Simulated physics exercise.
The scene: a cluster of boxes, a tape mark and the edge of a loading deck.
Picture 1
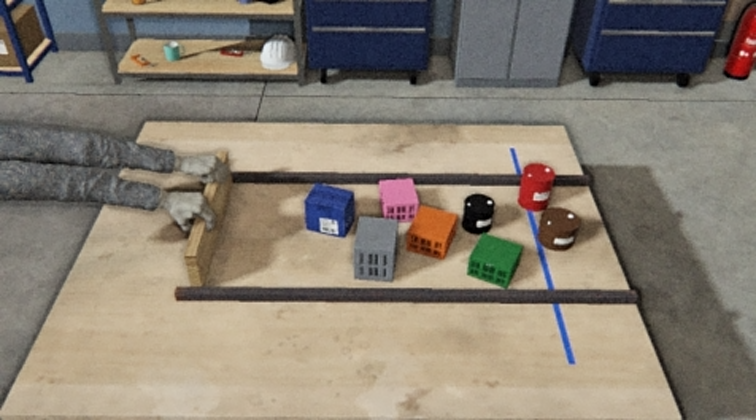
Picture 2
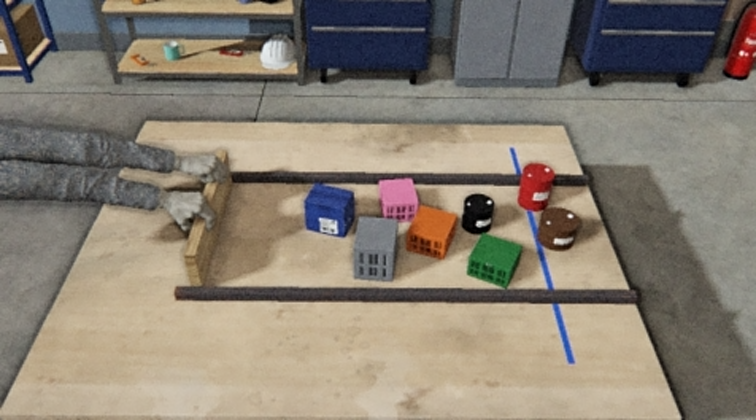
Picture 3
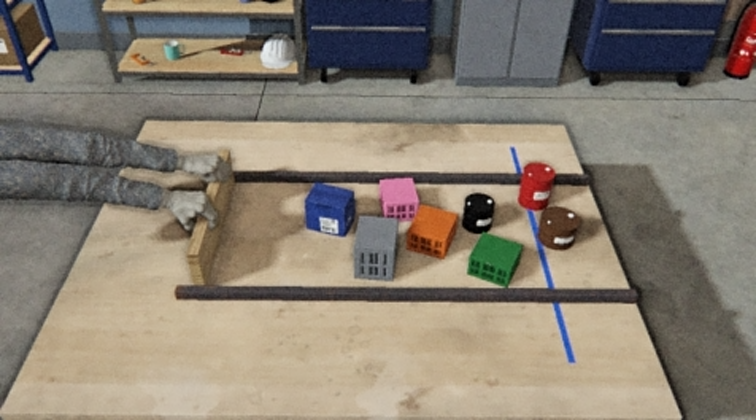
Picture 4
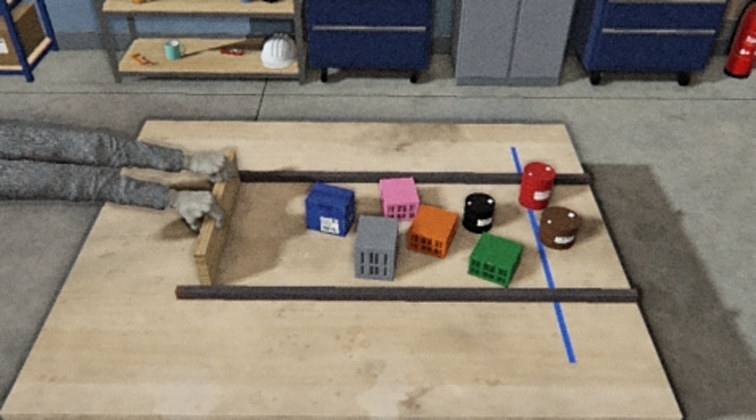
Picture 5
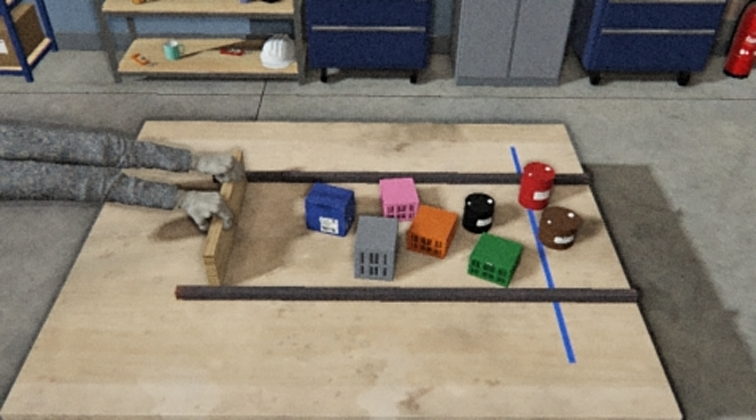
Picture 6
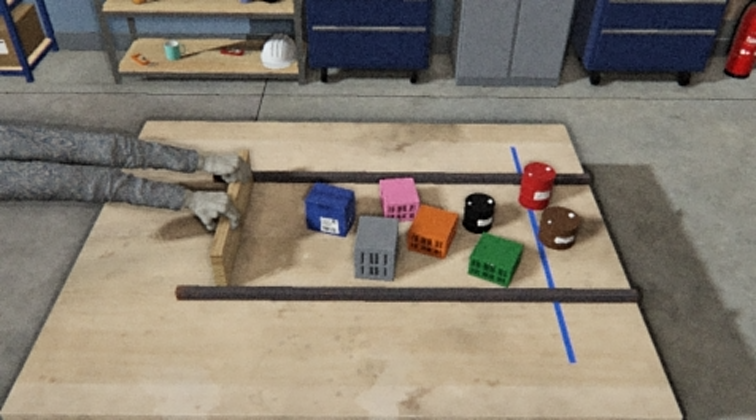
Two gloved hands slide a wooden plank slightly right toward still, colourful crates and canisters.
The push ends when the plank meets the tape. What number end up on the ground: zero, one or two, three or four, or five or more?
In the end the number that fall off is one or two.
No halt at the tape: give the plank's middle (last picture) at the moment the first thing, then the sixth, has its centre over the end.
About (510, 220), then (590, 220).
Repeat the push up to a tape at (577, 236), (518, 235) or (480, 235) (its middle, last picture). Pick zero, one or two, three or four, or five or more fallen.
In that order: Five or over; 1 or 2; no fall at all.
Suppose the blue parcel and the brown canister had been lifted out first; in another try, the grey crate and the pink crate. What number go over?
0 in the first case, 0 in the second.
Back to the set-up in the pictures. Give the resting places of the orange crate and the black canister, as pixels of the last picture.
The orange crate stops around (601, 235); the black canister around (591, 209).
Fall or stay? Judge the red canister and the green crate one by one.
The red canister remains up, the green crate survives.
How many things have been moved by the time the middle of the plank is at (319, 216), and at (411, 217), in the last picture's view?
First 1, then 6.
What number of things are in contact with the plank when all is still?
3 of them.
Soon after, none off yet; brown canister at rest near (558, 228); red canister at rest near (537, 187); green crate at rest near (496, 259).
After that, none off yet; brown canister at rest near (558, 228); red canister at rest near (537, 187); green crate displaced a little near (519, 266).
In the end, the number that fall off is one or two; gone, brown canister.
